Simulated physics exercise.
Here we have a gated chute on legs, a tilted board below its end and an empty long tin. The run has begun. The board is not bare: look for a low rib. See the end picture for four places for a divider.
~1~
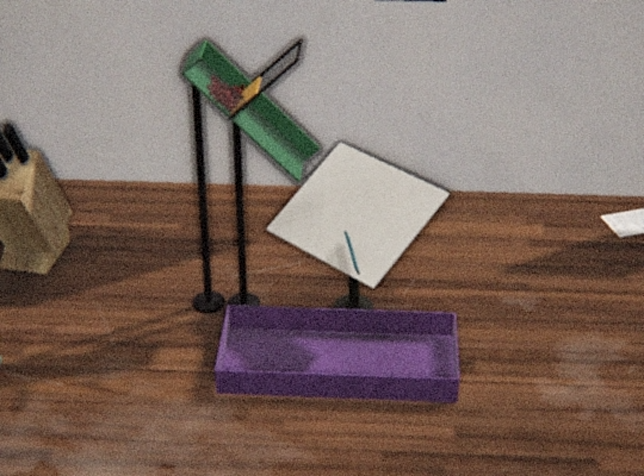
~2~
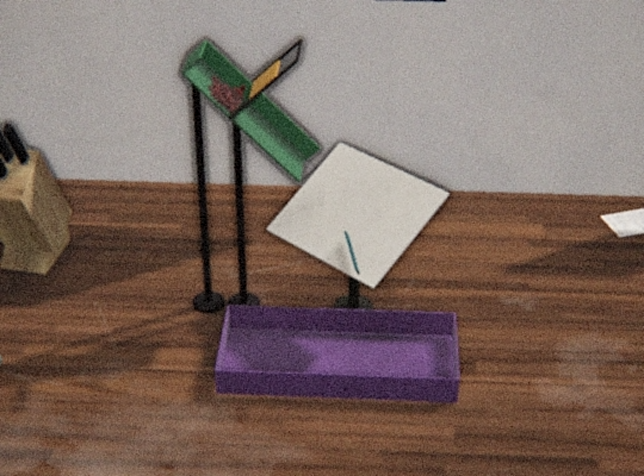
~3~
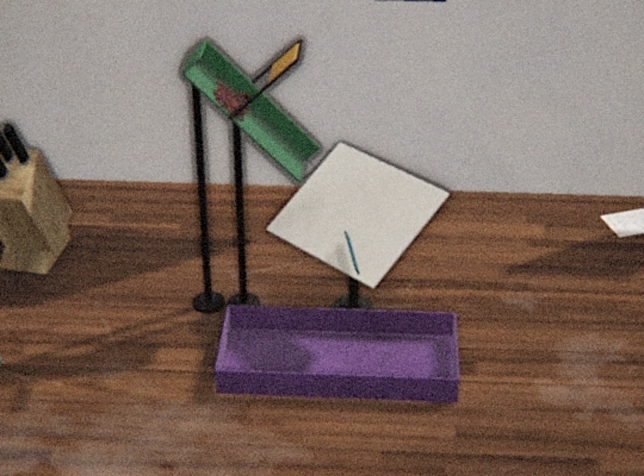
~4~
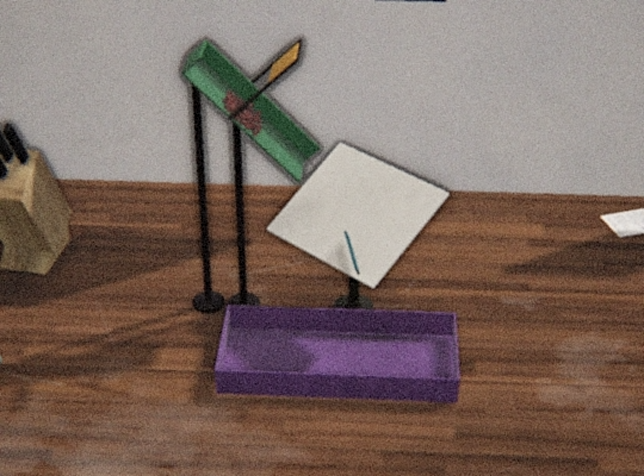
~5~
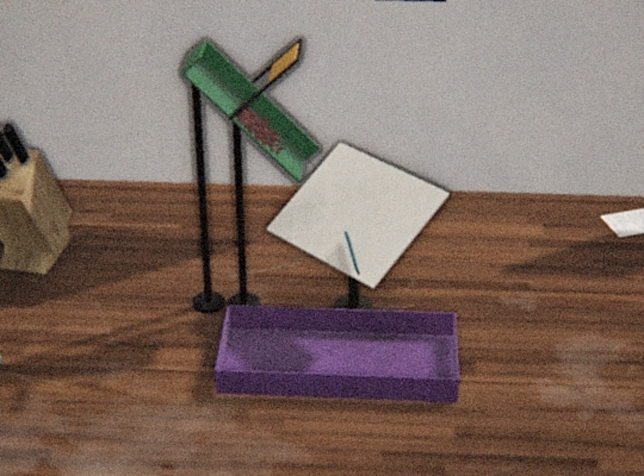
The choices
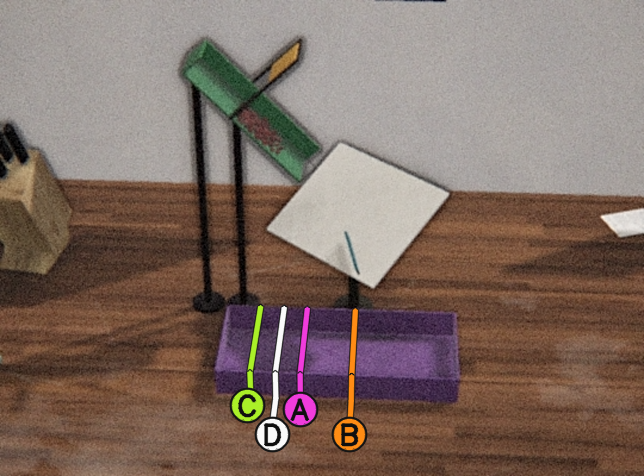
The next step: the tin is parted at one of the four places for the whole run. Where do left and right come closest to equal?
Take A.
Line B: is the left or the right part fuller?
More lands on the left.
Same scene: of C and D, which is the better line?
It is D.
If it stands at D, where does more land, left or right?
Right.
On the marked copy, line A crosses the front rim at (300, 373); line B crosses the front rim at (351, 375); line C crosses the front rim at (250, 371); line D crosses the front rim at (275, 372).
If A is chosen, of what is caught, about half on the left of the divider, about half on the right.
If B is chosen, of what is caught, about two thirds on the left of the divider, about a third on the right.
If C is chosen, of what is caught, a stray few on the left of the divider, nearly all on the right.
If D is chosen, of what is caught, about a quarter on the left of the divider, most on the right.
